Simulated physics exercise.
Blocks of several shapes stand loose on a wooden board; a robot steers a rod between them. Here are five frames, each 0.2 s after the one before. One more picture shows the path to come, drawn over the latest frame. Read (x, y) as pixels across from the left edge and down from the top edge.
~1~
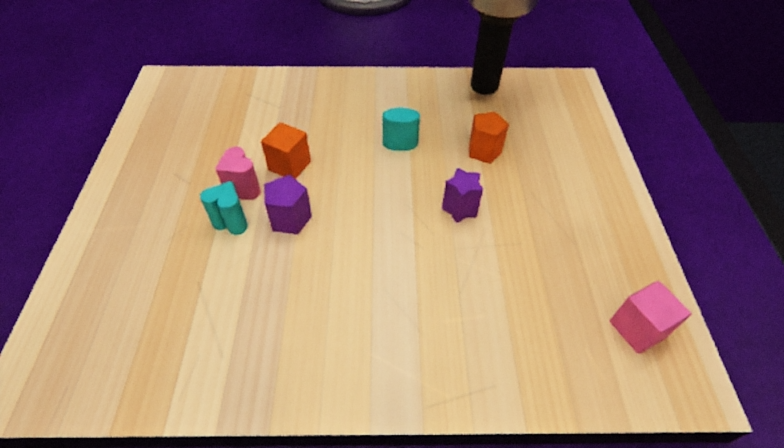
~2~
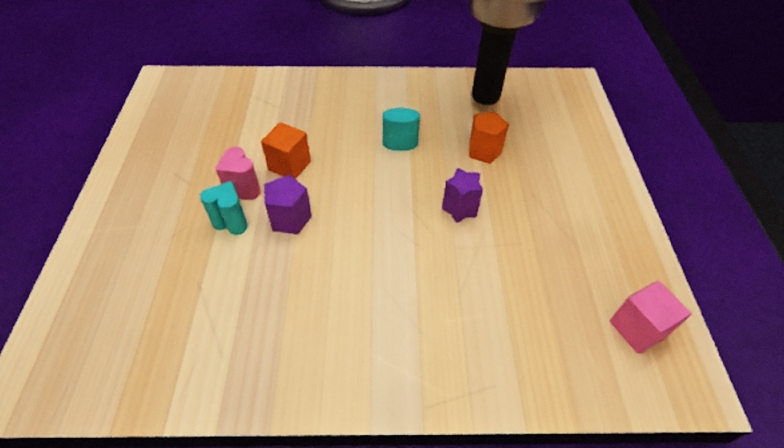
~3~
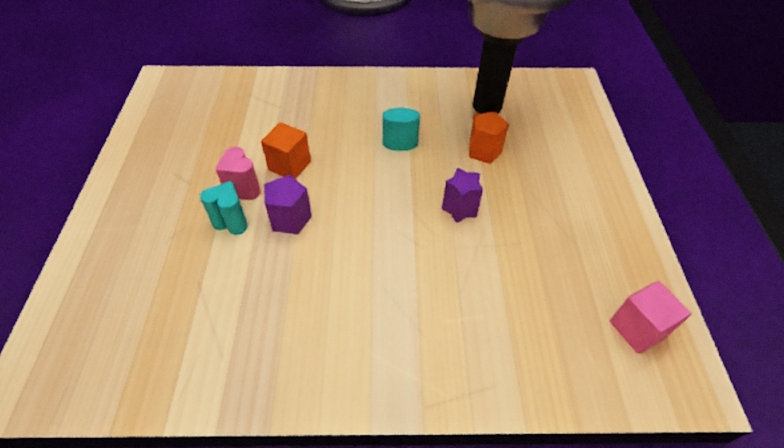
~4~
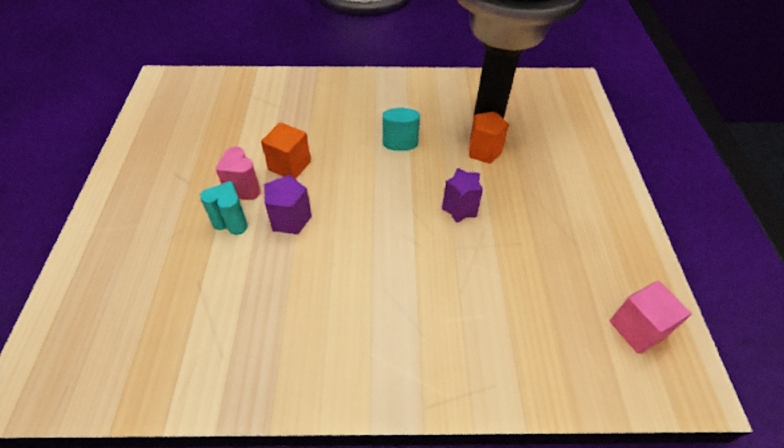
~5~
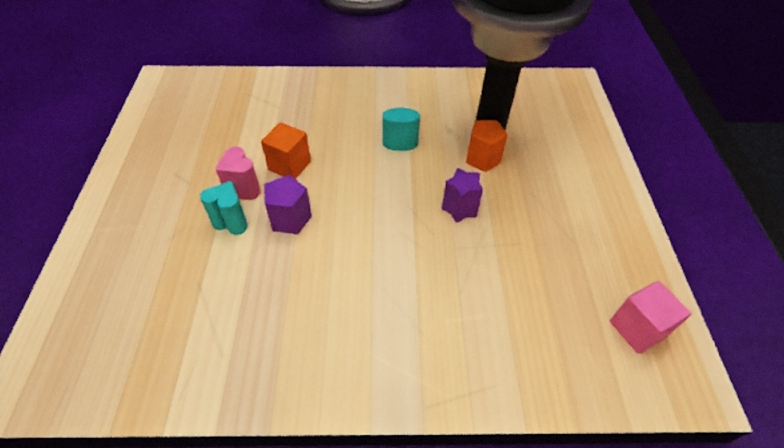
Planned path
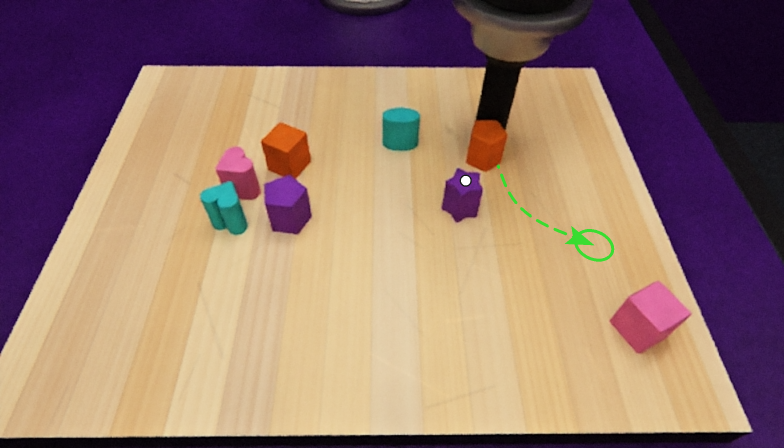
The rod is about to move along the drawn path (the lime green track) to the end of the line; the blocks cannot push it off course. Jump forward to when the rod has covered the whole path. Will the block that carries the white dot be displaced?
Final answer: No.
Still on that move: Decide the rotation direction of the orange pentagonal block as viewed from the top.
It makes a clockwise turn.
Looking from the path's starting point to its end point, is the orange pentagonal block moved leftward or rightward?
Facing the way the path runs, start to end, you'll find the orange pentagonal block has shifted right.
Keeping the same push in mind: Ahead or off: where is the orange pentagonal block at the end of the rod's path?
Expect to find it next to or behind the rod.
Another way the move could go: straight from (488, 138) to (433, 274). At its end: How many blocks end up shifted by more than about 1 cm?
Moved: Exactly two.
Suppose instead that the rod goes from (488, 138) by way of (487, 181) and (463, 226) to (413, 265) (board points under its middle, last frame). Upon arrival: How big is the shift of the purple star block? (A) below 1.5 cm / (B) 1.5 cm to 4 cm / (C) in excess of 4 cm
C
The drawn path runs from (488, 138) over (502, 177) and (534, 218) to (594, 245); the dot is on the purple star block.
What follows on the original path. One third of the way, rod (505, 168); orange pentagonal block (480, 158), turned 70° clockwise.
Two thirds of the way, rod (539, 209); orange pentagonal block (479, 159), turned 75° clockwise.
At the end, rod (600, 235); purple star block not moved; orange pentagonal block (479, 159), turned 75° clockwise.
